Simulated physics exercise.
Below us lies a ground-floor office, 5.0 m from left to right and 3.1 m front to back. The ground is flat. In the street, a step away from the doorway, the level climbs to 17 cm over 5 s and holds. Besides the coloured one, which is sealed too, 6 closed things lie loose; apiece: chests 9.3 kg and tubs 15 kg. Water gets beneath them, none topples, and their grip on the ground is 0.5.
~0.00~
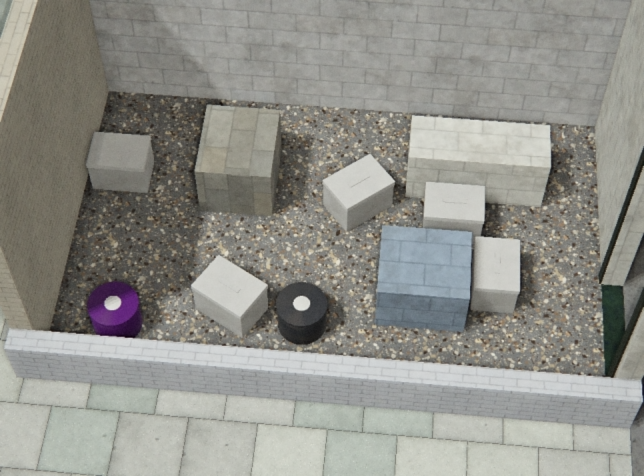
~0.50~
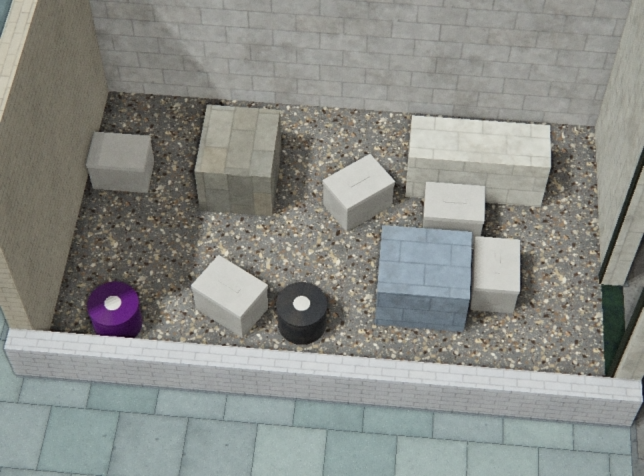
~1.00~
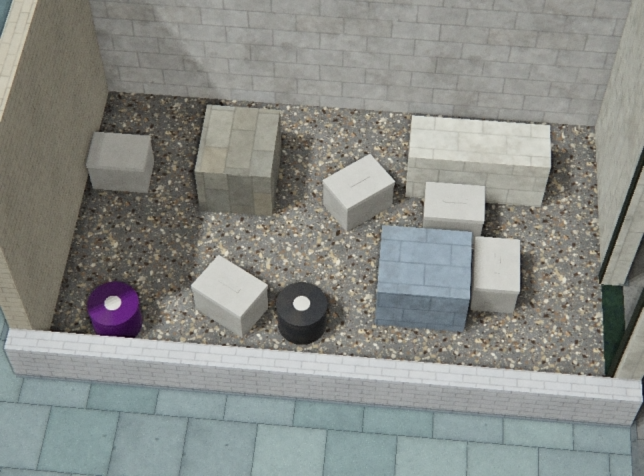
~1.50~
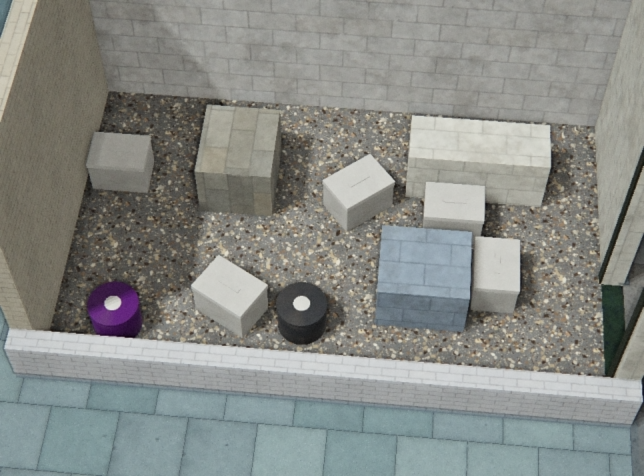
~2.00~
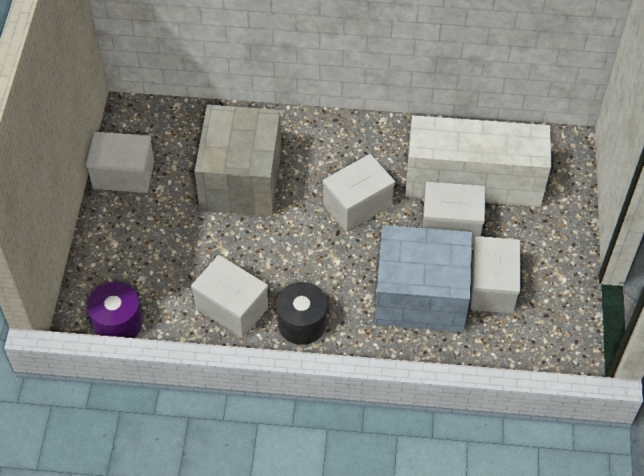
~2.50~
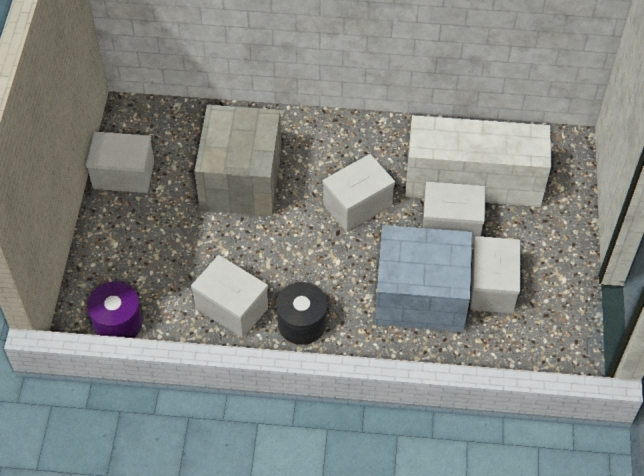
We see a walled room with a speckled floor holding pale boxes, larger blocks, a purple tub and a dark one, all motionless, while bluish water covers the paving outside and then the green strip at the right-hand doorway turns blue-grey.
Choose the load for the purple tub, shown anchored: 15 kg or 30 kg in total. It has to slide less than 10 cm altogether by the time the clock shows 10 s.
For it, the smaller load will do.
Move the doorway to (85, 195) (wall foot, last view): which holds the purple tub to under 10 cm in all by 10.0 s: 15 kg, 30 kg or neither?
In that case the smaller load will do.
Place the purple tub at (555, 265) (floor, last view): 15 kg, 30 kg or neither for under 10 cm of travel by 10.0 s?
Either load holds.
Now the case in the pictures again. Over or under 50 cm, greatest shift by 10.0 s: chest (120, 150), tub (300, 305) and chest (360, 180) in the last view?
In that order: Under, short of it, over.
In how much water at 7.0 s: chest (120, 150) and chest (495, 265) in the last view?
Roughly 0 and 8 cm.
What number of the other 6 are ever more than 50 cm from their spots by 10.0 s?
3 of them.
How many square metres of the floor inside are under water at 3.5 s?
Some 1.0 m2.
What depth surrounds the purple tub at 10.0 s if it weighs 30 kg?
About 5 cm.
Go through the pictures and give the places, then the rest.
In the first frame, the purple tub at (113, 303) rests on the ground; water covers 0.0 m2; 0 of 7 have shifted.
In the second frame, the purple tub at (113, 303), on the bottom; water covers 0.0 m2; 0 of 7 have shifted.
In the third frame, the purple tub at (113, 303) rests on the ground; water covers 0.0 m2; 0 of 7 have shifted.
In the fourth frame, the purple tub at (113, 303) rests on the ground; water covers 0.0 m2; 0 of 7 have shifted.
In the fifth frame, the purple tub at (113, 303) rests on the ground; water covers 0.0 m2; 0 of 7 have shifted.
In the sixth frame, the purple tub at (113, 303) rests on the ground; water covers 0.1 m2; 0 of 7 have shifted.
After 3.5 s the purple tub would be 0 cm from its start with 15 kg and 0 cm from its start with 30 kg; 0 cm of water round it then.
After 4.5 s the purple tub would be 0 cm from its start with 15 kg and 0 cm from its start with 30 kg; 0 cm of water round it then.
After 7.0 s the purple tub would be 0 cm from its start with 15 kg and 0 cm from its start with 30 kg; 3 cm of water round it then.
After 10.0 s the purple tub would be 0 cm from its start with 15 kg and 0 cm from its start with 30 kg; 5 cm of water round it then.
